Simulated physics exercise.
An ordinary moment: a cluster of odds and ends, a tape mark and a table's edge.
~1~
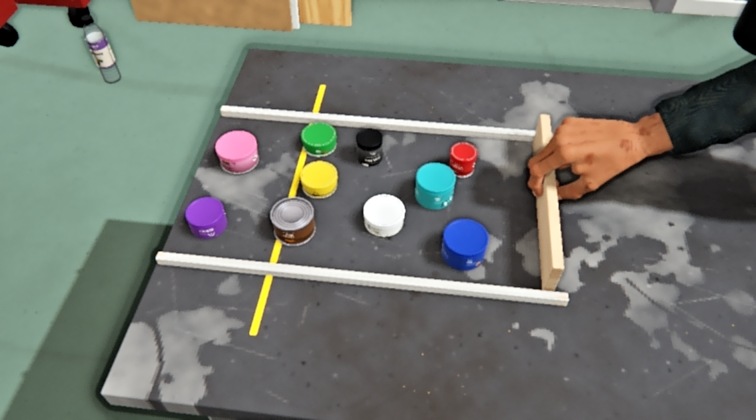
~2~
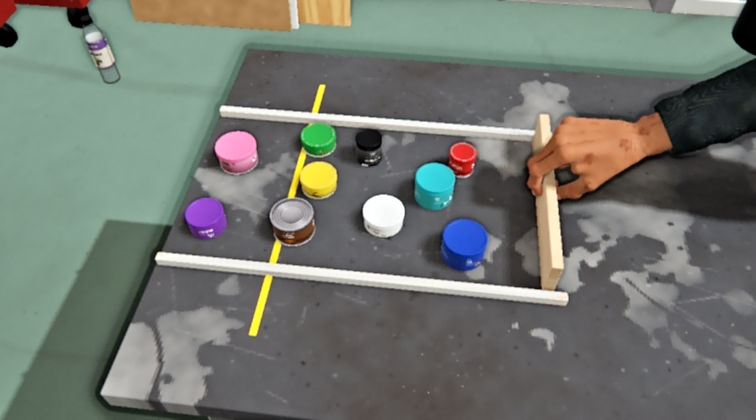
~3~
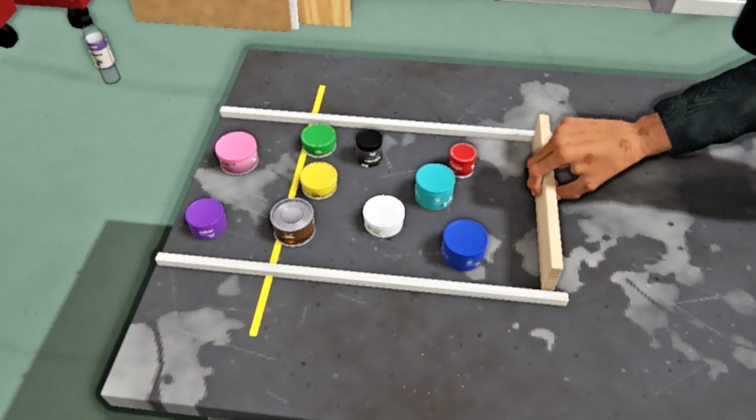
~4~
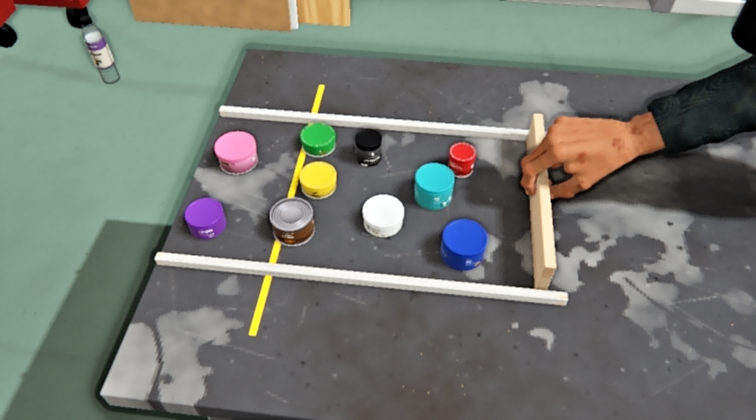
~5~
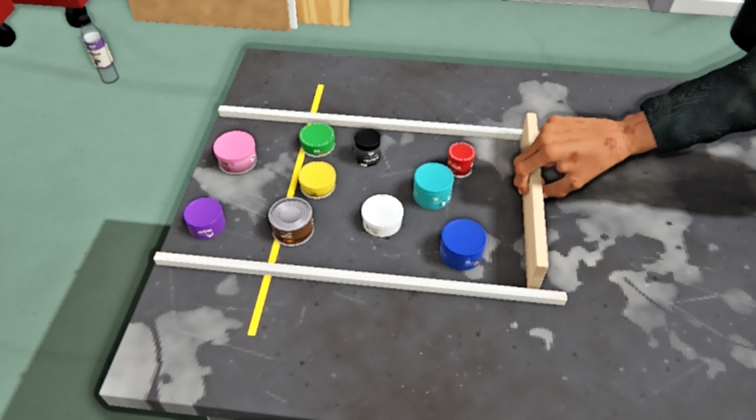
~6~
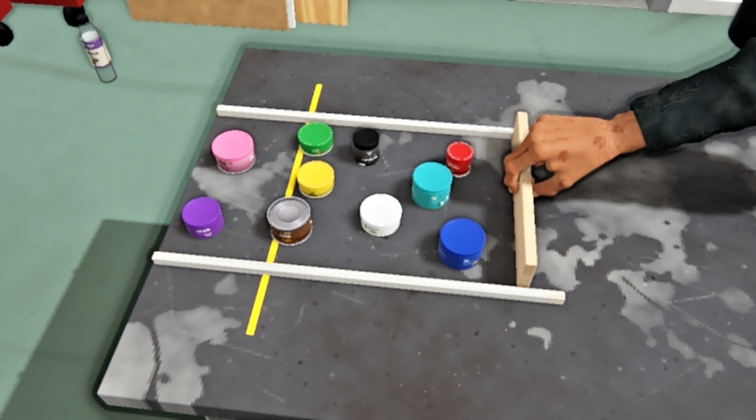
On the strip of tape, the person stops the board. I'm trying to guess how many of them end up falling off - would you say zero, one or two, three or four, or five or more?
Pretty sure the pieces that leave the surface number zero this time.
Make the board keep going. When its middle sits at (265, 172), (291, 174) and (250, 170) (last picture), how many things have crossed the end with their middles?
In order, that gives 1, then 0, then 1.
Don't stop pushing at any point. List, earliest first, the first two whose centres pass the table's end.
The order is the purple tub, then the pink pot.
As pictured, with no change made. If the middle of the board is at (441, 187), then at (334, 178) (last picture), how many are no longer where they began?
Tally: First 3; then 8.
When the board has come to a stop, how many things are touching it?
The count in contact is 4.
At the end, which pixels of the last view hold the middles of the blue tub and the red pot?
First (253, 232), then (285, 150).
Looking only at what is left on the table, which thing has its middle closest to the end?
That would be the purple tub, which ends nearest.
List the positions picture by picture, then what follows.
The first frame shows purple tub (207, 218); pink pot (238, 153); brown pot (294, 222); board (546, 197); tape (294, 188).
The second frame shows pink pot (238, 154); board (546, 197).
The third frame shows brown pot (293, 222); turquoise tub (434, 187).
The fourth frame shows purple tub (206, 219); green tin (318, 140).
The fifth frame shows pink pot (236, 153); black tub (368, 148).
The sixth frame shows purple tub (203, 218); pink pot (234, 153); brown pot (290, 221); board (523, 194); tape (291, 188).
Soon after, none off yet; purple tub at rest near (203, 218); pink pot at rest near (234, 153); brown pot at rest near (290, 221).
Then, none off yet; purple tub at rest near (203, 218); pink pot at rest near (234, 153); brown pot moved about its own width near (265, 216).
At rest, the number that fall off is zero.
